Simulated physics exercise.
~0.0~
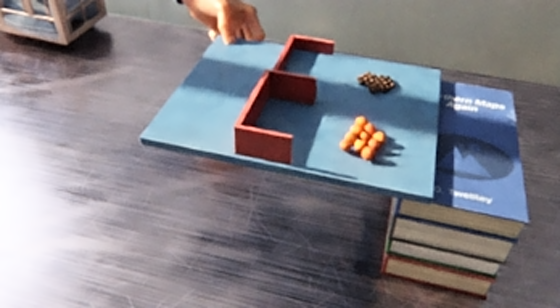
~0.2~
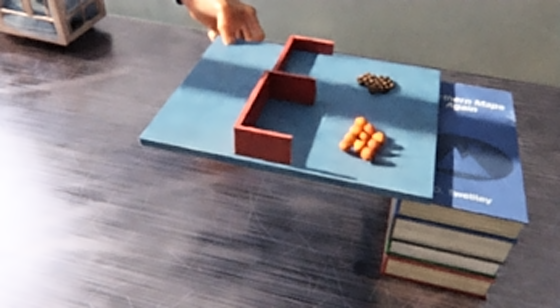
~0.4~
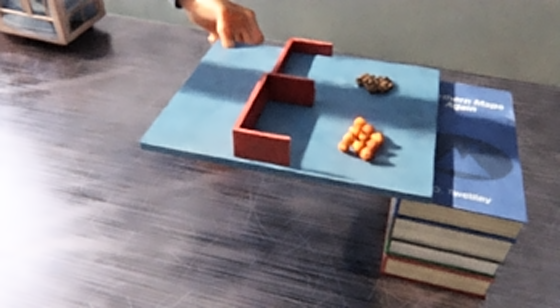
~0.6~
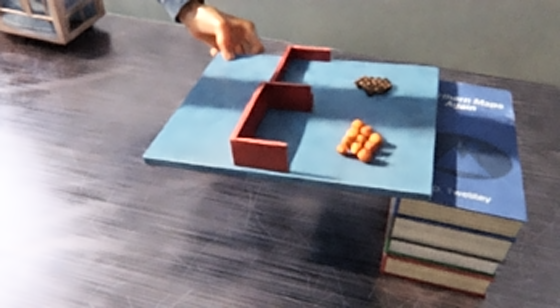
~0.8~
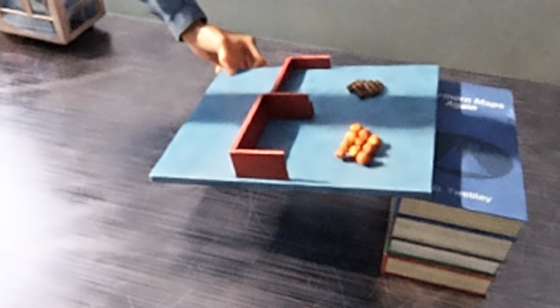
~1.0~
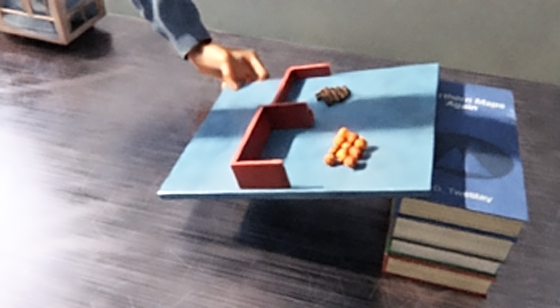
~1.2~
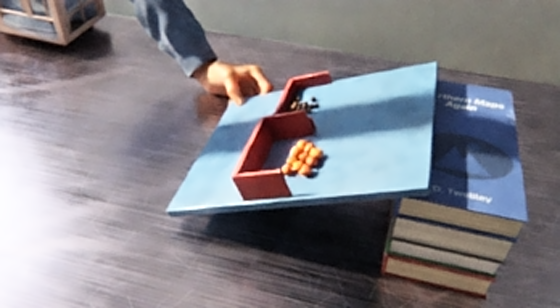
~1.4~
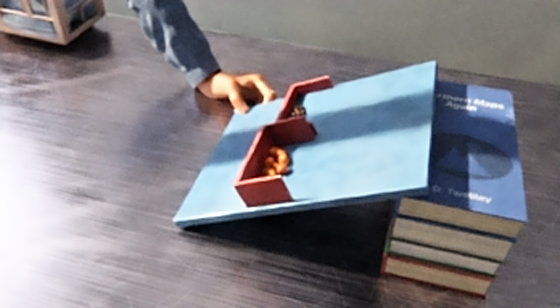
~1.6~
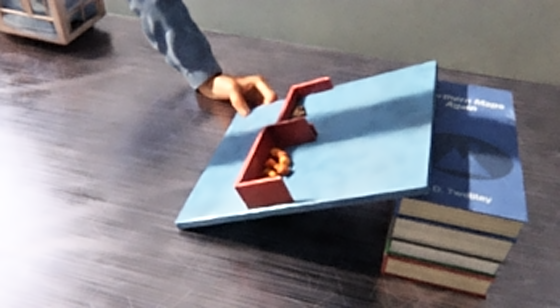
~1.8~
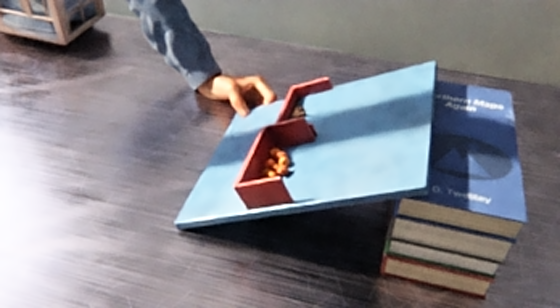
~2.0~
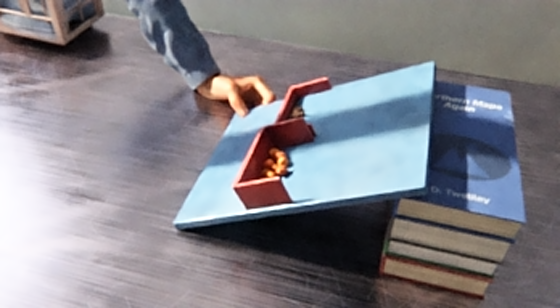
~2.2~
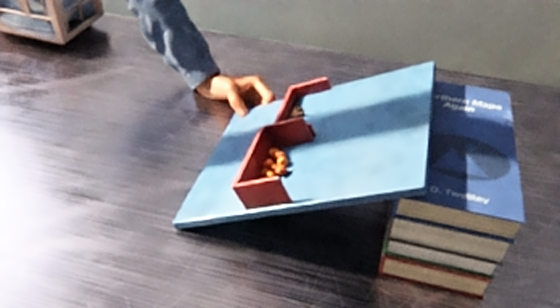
A hand lowers a blue board until orange and dark pieces slide into red barriers.
